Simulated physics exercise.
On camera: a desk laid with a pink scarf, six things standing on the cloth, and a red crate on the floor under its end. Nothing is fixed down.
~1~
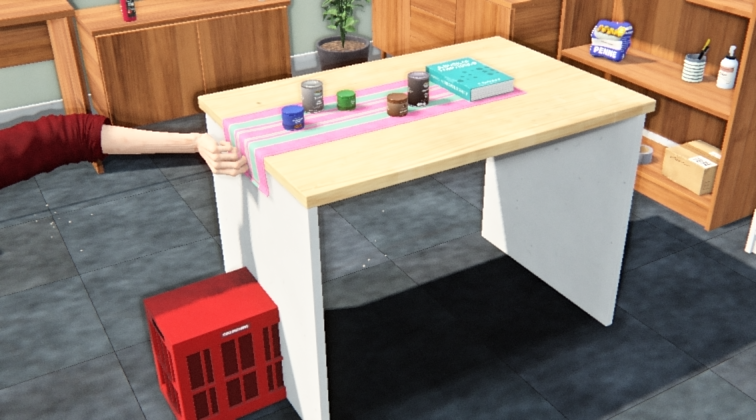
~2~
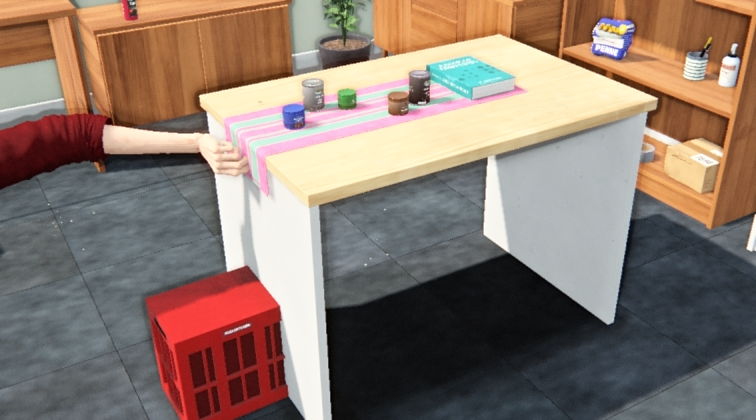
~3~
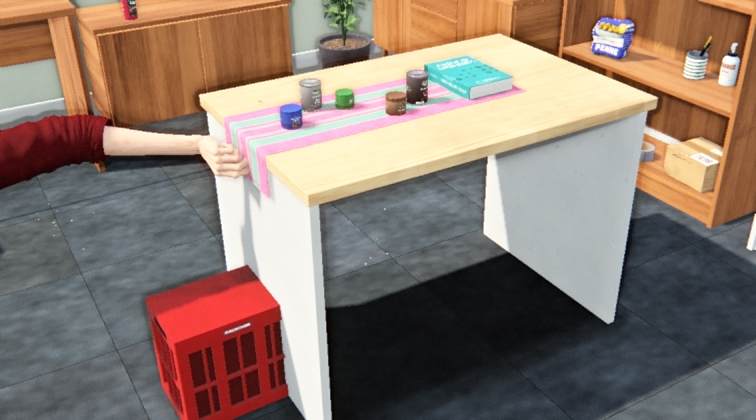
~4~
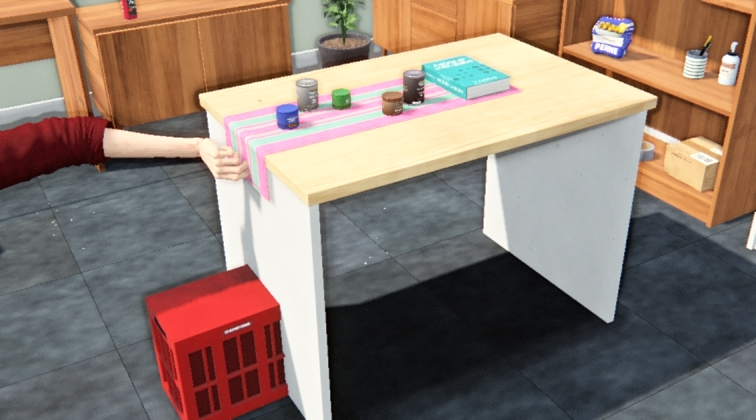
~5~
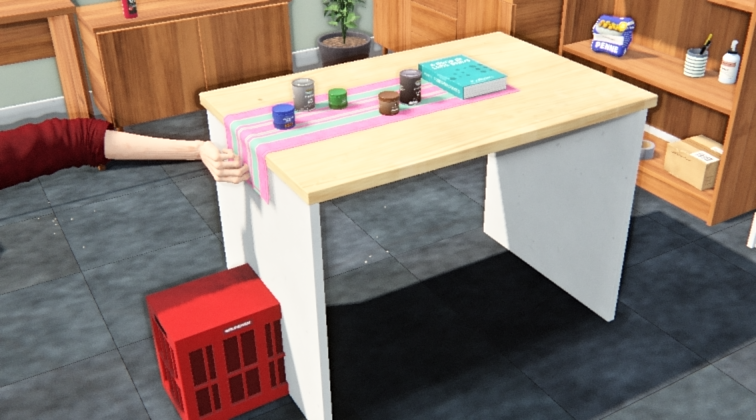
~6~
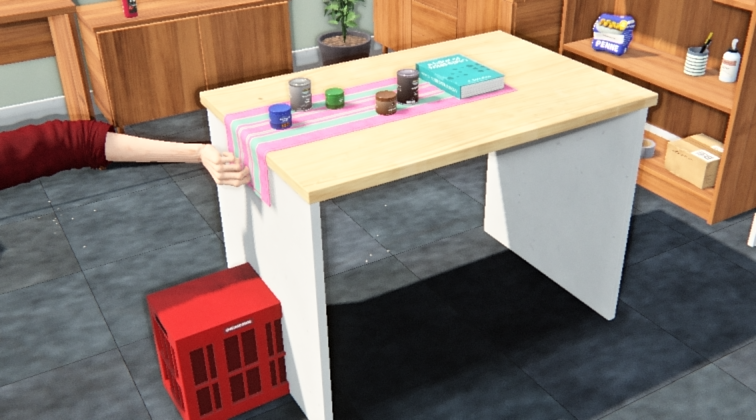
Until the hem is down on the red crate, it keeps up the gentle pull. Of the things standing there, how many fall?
You will see three of them fall.
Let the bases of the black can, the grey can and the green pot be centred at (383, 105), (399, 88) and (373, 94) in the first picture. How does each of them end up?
Each in turn: The black can stays aloft, the grey can stays aloft, the green pot stays aloft.
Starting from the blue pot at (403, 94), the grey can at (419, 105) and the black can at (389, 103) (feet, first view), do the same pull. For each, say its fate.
First the blue pot, which is kept, then the grey can, which is kept, and finally the black can, which is kept.
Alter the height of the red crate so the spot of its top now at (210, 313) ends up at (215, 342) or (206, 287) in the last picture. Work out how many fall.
Respectively 4 and 2.
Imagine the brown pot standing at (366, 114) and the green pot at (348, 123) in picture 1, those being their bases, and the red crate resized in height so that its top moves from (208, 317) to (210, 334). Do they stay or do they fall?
In the end the brown pot is no longer on top and the green pot is no longer on top.
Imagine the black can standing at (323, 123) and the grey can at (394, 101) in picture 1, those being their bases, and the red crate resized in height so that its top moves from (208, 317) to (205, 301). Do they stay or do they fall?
As for the black can, it leaves the top; as for the grey can, it stays in place.
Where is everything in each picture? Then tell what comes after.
In the first frame, hem (269, 196); blue pot (292, 109); grey can (312, 83); green pot (346, 93); brown pot (397, 96); black can (419, 75); top of the crate (208, 317).
In the second frame, hem (268, 196); blue pot (293, 108).
In the third frame, hem (270, 198); grey can (310, 82).
In the fourth frame, hem (269, 201); green pot (341, 92); top of the crate (209, 315).
In the fifth frame, hem (269, 204); brown pot (389, 94).
In the sixth frame, hem (271, 207); blue pot (280, 107); grey can (300, 82); green pot (334, 91); brown pot (386, 94); black can (408, 72).
Soon after, hem near (253, 245); blue pot gone.
After that, hem on the crate; blue pot, grey can and green pot gone.
In the end, hem on the crate; blue pot, grey can and green pot gone. It carries off three.
